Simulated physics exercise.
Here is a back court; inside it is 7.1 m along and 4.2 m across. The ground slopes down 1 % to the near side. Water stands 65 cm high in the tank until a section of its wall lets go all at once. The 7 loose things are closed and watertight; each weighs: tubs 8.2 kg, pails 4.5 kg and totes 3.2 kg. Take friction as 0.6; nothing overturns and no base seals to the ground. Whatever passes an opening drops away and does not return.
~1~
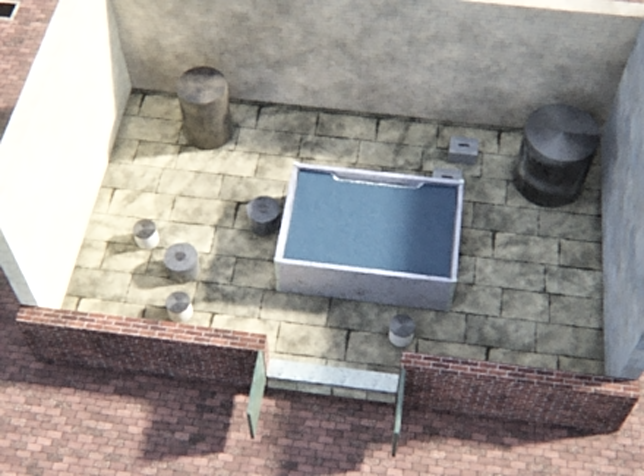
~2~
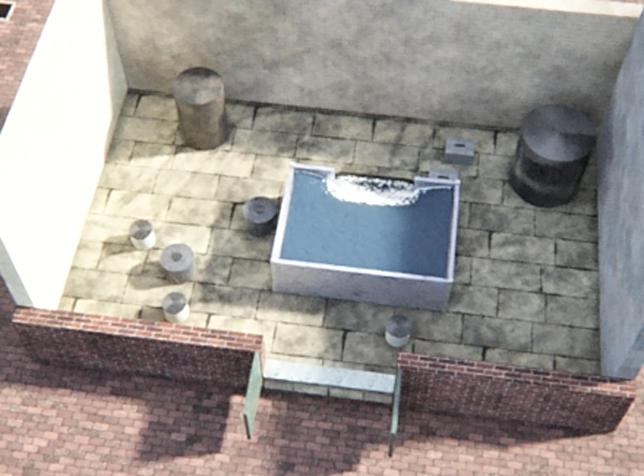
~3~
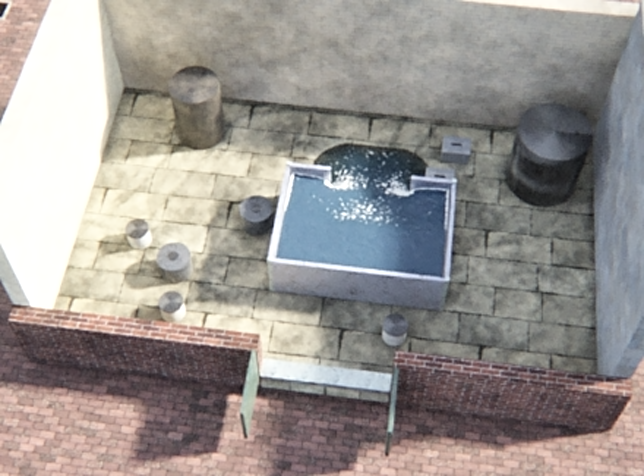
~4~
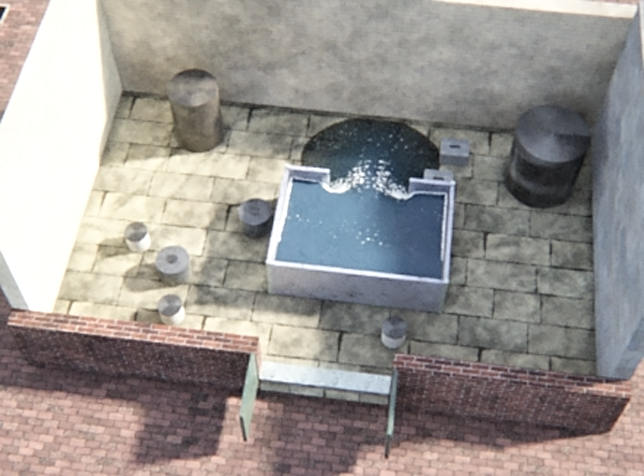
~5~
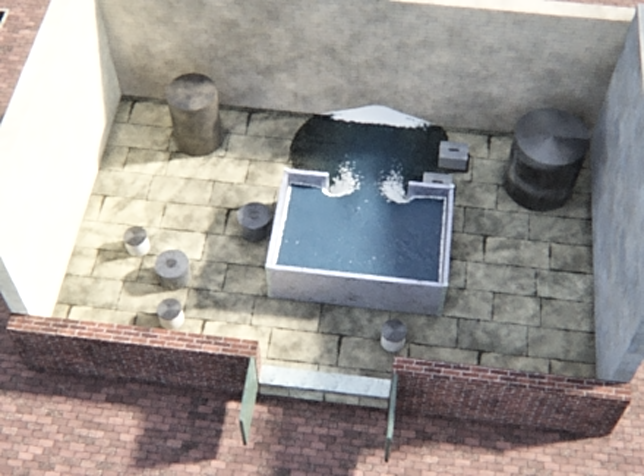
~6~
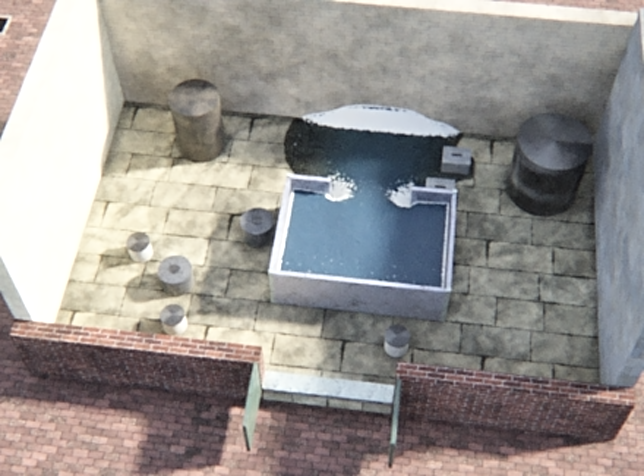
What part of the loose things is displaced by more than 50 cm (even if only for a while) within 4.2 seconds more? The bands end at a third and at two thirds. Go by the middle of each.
Share: Not even a third.
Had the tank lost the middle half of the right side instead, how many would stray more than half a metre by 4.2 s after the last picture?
In that case 4 of them.
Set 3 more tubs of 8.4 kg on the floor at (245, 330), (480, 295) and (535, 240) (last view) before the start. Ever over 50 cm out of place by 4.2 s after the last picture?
In that order: Under, more, short of it.
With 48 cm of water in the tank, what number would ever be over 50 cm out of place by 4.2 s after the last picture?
In that case 1 of them.
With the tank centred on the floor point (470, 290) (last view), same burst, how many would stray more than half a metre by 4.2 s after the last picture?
In that case 4 of them.
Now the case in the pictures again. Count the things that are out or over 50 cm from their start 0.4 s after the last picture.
I count 0.
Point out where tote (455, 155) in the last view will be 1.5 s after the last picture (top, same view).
Around (483, 192).
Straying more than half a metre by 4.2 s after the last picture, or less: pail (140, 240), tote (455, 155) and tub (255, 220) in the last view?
In that order: Over, past it, short of it.
Then, 0.4 s after the last picture 0 of 7 are over 50 cm from their spots; 0 afloat.
Then, 1.5 s after the last picture 1 of 7 are over 50 cm from their spots; 0 afloat.
Then, 2.8 s after the last picture 1 of 7 are over 50 cm from their spots; 1 afloat.
Then, 4.2 s after the last picture 2 of 7 are over 50 cm from their spots, and 2 have been at some point; 3 afloat.
